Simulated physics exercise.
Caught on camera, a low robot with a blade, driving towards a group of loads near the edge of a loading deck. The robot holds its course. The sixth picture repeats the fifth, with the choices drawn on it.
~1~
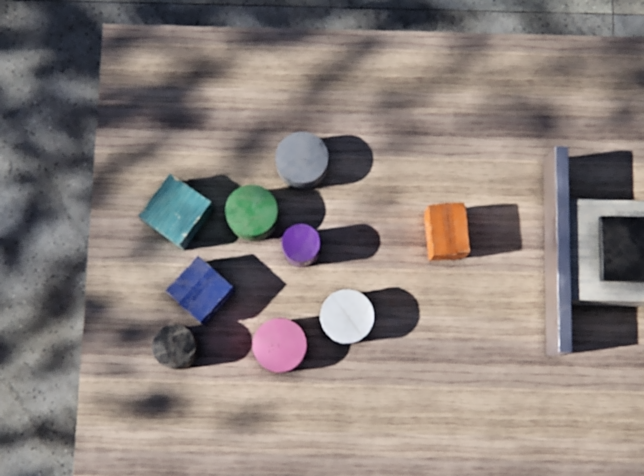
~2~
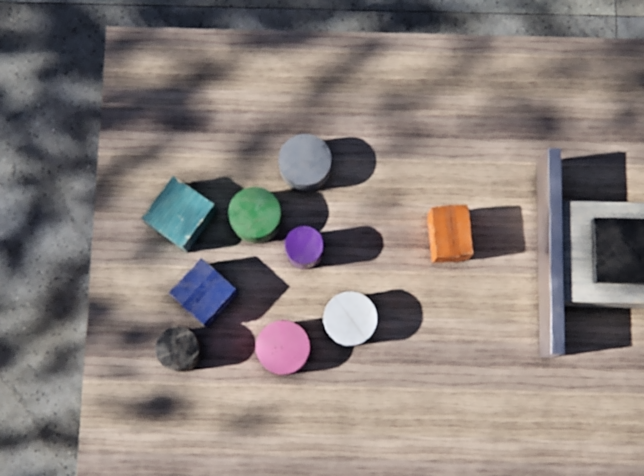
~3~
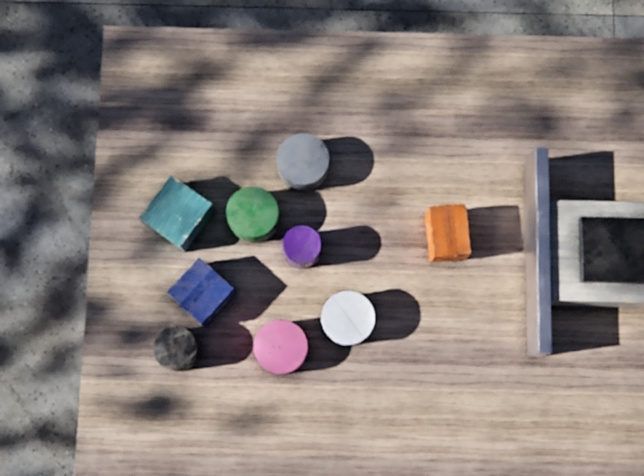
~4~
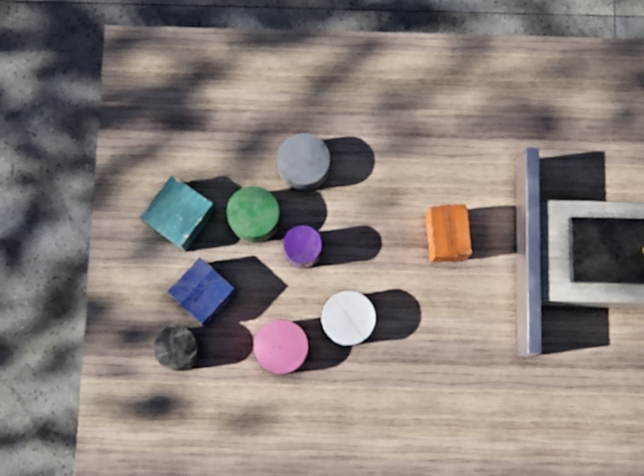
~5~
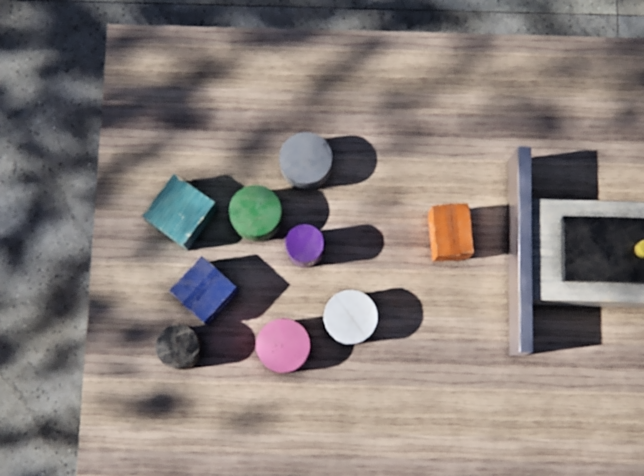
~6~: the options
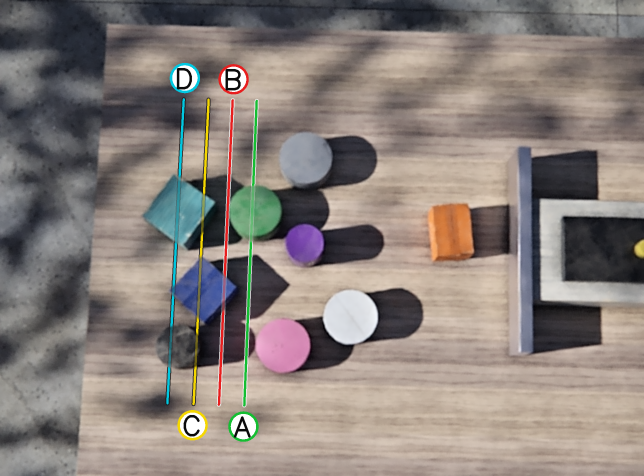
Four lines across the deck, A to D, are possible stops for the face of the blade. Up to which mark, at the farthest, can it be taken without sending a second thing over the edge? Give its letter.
The farthest such stop is D.
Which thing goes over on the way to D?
It is the turquoise crate.
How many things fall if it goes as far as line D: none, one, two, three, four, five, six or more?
In all, one.
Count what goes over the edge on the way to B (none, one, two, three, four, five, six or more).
In all, none.
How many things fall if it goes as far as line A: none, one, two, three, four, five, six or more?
The count is none.
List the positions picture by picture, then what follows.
White pail (347, 318); turquoise crate (177, 212); orange box (446, 233), in the first picture.
Robot (633, 251); black canister (179, 349), in the second picture.
Robot (620, 250); blue box (203, 292), in the third picture.
Robot (610, 250); pink canister (282, 348), in the fourth picture.
Robot (602, 249); white pail (350, 318); turquoise crate (181, 212); orange box (450, 234), in the fifth picture.
On the marked copy, A at (251, 249); B at (226, 248); C at (201, 248); D at (176, 247).
With D. Early on, robot (476, 246); orange box (372, 231); turquoise crate (181, 212).
Further on, robot (350, 243); turquoise crate (156, 213); blue box (194, 289).
At the end, robot (250, 240); turquoise crate over the edge; blue box (102, 282); one fallen.
As for the rest, A is within the limit but short; B is within the limit but short; C is within the limit but short.
